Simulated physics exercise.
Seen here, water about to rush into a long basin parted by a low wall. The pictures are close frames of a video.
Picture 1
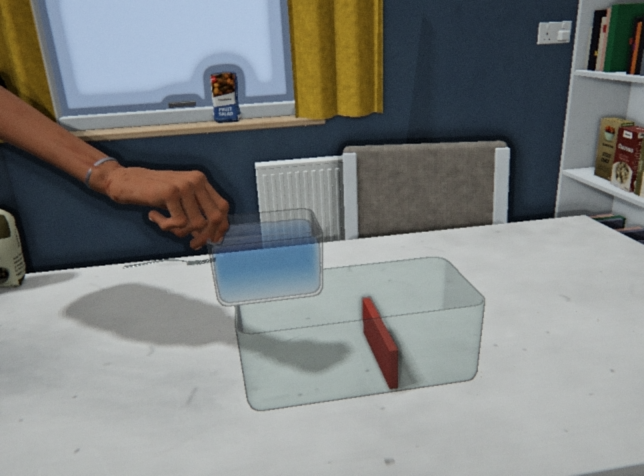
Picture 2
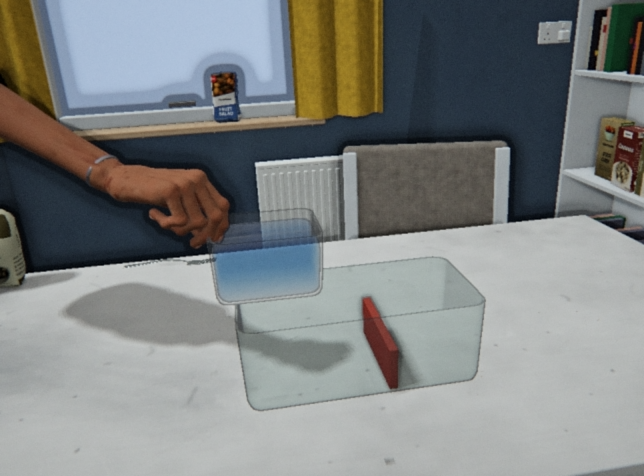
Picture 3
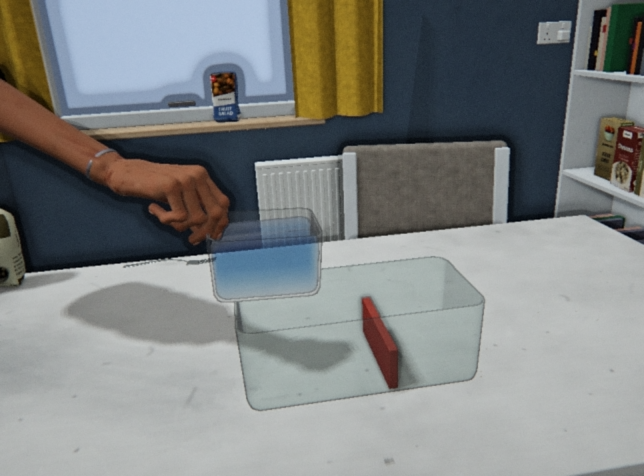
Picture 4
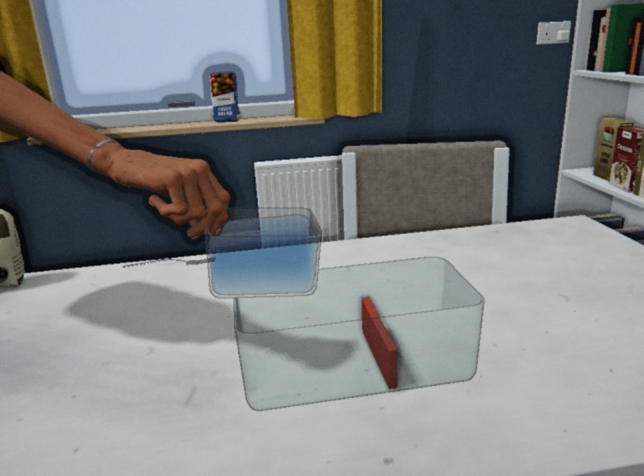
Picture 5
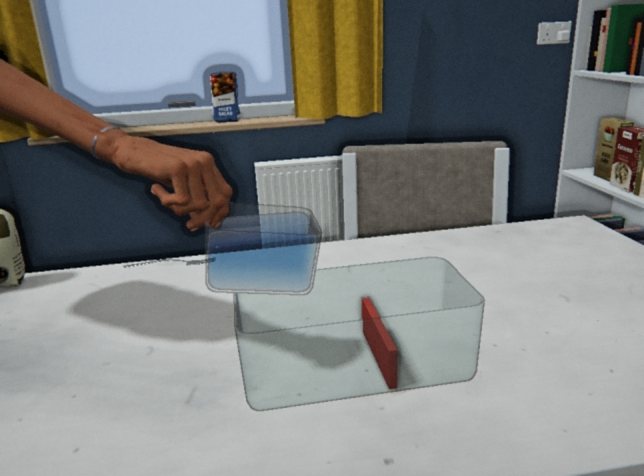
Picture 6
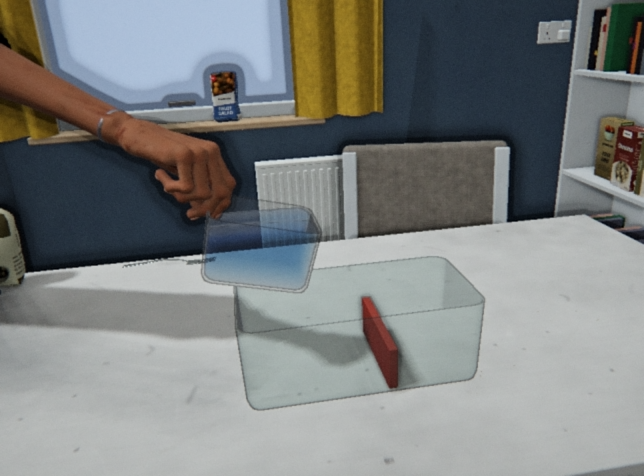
A hand held a clear container of blue water above a long, clear basin with a low red wall inside, keeping nearly still at first, then gradually tilting the container toward the right.
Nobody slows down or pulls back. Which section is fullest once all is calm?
The right-hand section gets the most.
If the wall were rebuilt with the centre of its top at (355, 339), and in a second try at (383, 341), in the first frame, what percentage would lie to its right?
First some 90, then 60 per cent.
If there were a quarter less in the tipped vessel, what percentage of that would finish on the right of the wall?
Close to 75 per cent.
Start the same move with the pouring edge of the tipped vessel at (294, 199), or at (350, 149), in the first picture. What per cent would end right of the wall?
About 60 and 80 per cent.
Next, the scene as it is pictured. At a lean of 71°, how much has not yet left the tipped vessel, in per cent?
Near 50 %.
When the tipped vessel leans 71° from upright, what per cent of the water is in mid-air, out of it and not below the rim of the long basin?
Roughly 30 in a hundred.
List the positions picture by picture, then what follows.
Tilt 0°; pouring edge (317, 222); surface from (212, 239) to (314, 229); the long basin's rim runs from (236, 306) to (464, 279); the wall's top is at (379, 323), in the first frame.
Tilt 1°; pouring edge (317, 222); surface from (213, 239) to (315, 228), in the second frame.
Tilt 2°; pouring edge (316, 222); surface from (212, 238) to (314, 226), in the third frame.
Tilt 5°; pouring edge (316, 222); surface from (210, 235) to (313, 224), in the fourth frame.
Tilt 9°; pouring edge (316, 222); surface from (209, 232) to (314, 222), in the fifth frame.
Tilt 14°; pouring edge (316, 222); surface from (207, 226) to (314, 217), in the sixth frame.
A moment on, the tilt is 71° and 48 per cent is still to pour, 9 is left of the wall and 12 right of it.
Next, the tilt is 107° and 6 per cent is still to pour, 14 is left of the wall and 71 right of it.
Then the tilt is 117° and 0 per cent is still to pour, 21 is left of the wall and 78 right of it.
Later the tilt is 117° and 0 per cent is still to pour, 21 is left of the wall and 78 right of it.
At rest 21 per cent lies left of the wall, 78 right of it and 1 outside.
